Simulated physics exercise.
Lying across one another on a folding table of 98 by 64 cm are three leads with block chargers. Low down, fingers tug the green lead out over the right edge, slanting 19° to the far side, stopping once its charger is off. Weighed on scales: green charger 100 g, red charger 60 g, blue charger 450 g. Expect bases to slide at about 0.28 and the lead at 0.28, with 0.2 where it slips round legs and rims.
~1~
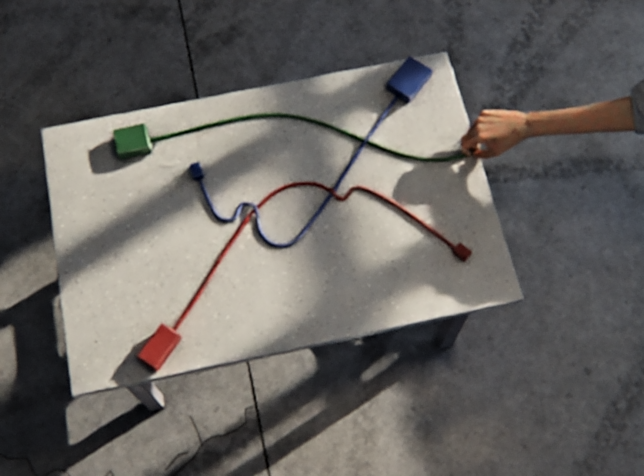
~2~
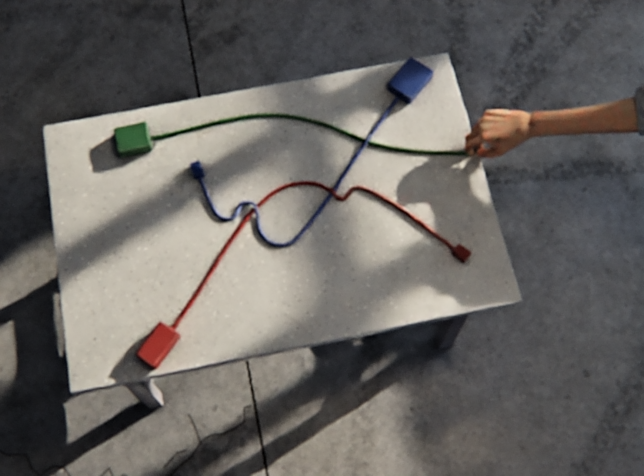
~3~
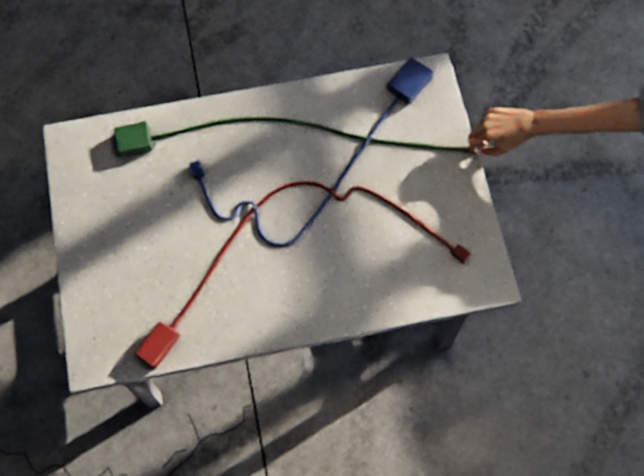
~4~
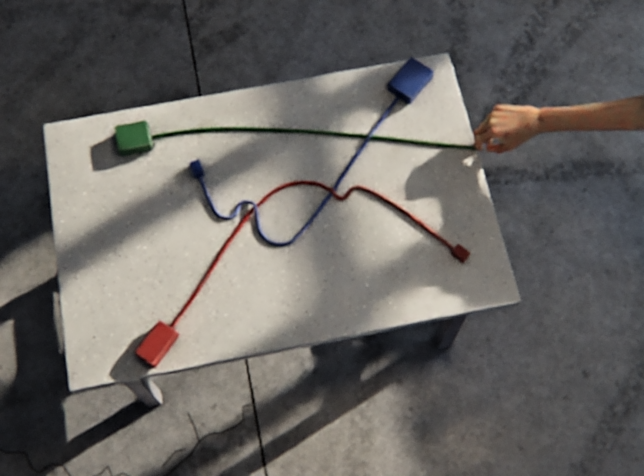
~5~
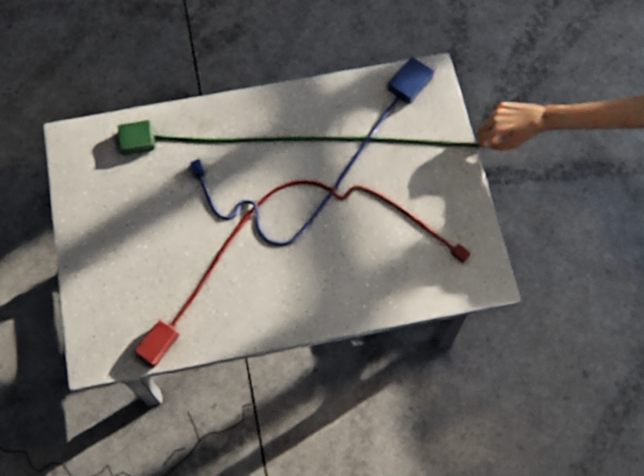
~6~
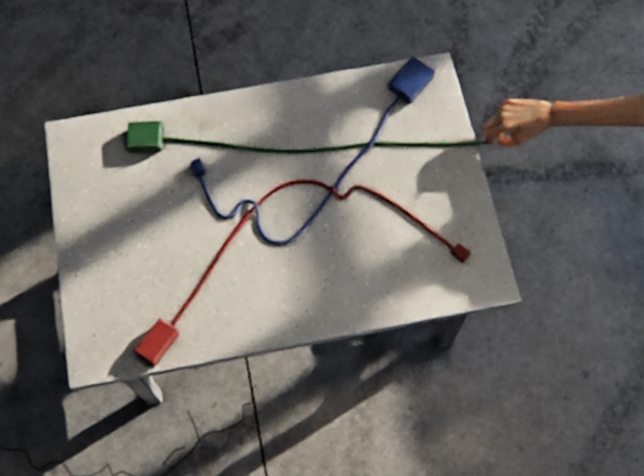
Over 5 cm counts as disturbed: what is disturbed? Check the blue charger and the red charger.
Blue charger - disturbed, red charger - disturbed.
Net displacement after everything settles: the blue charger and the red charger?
Blue charger over the edge, red charger 25 cm.
Next, the green lead's tail end at (262, 137); green charger 25 cm off its start.
Then, the green lead's tail end at (371, 118); green charger 51 cm off its start.
After that, the green lead's tail end at (476, 99); blue charger 5 cm off its start at (431, 72), green charger 77 cm off its start at (466, 103), blue plug 3 cm off its start at (209, 164).
Later, the green lead has left the top; blue charger over the edge, red charger 12 cm off its start, green charger over the edge.
At the end, the green lead has left the top; red charger 25 cm off its start at (244, 258), blue charger over the edge, blue plug over the edge, green charger over the edge.
